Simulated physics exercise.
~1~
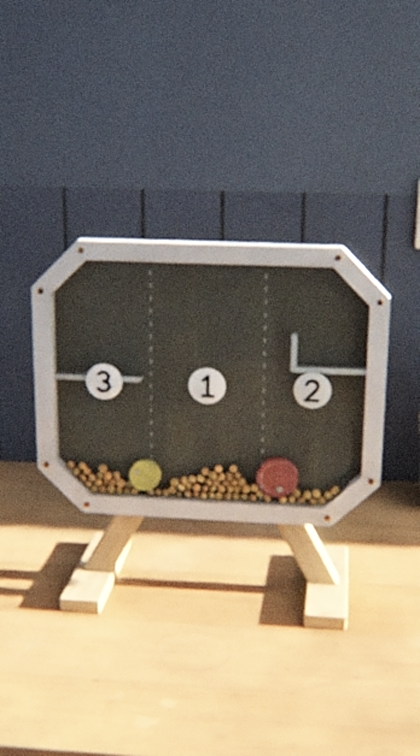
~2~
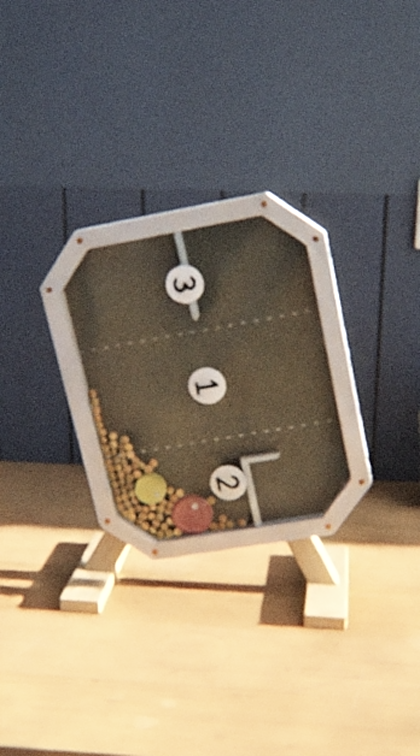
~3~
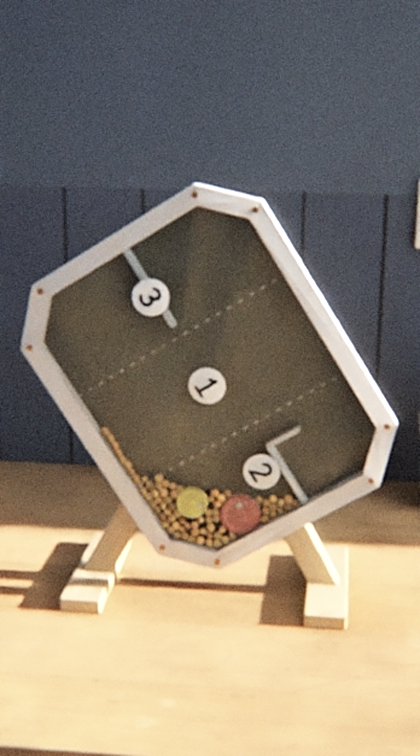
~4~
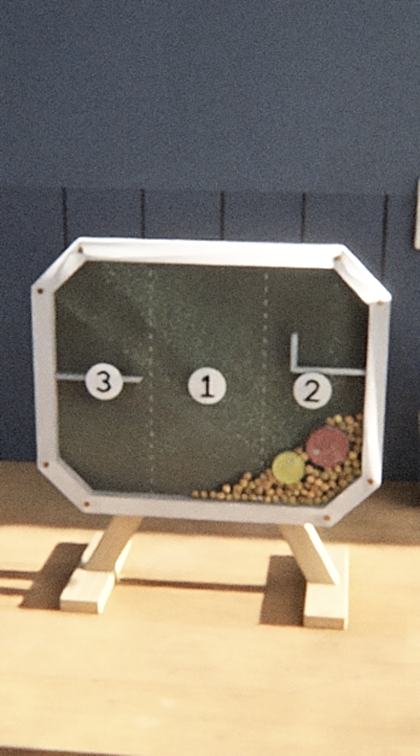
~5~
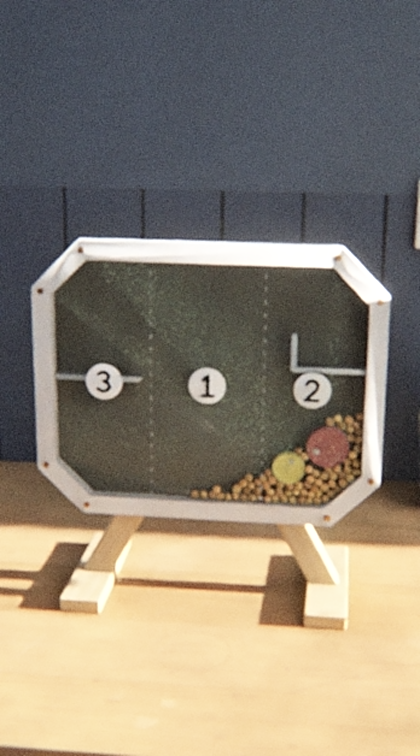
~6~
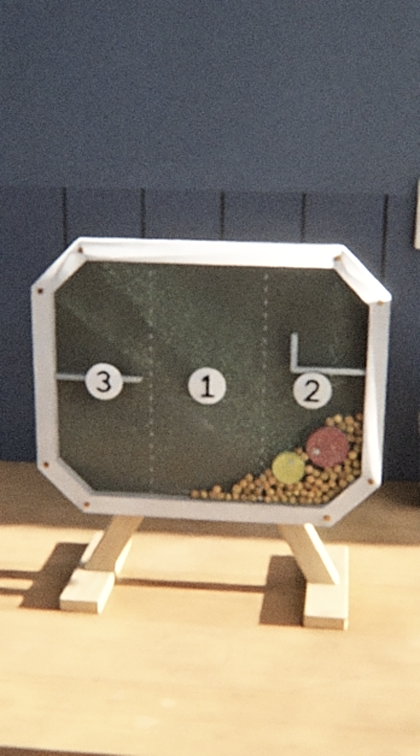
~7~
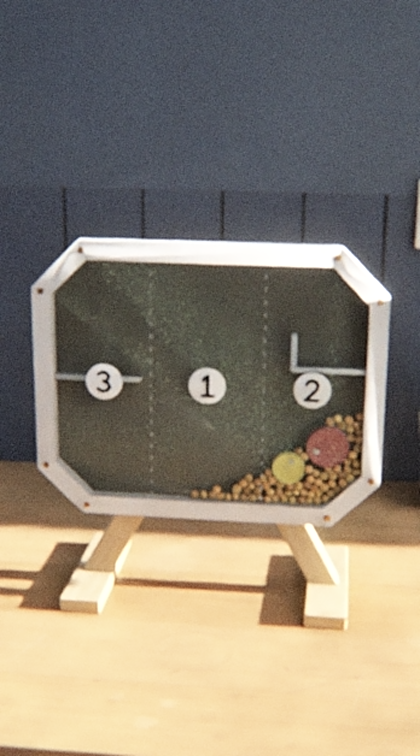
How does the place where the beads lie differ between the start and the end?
At the start the beads are spread along the bottom of the case, while at the end they are heaped in its lower right corner, farther right and a little higher overall.
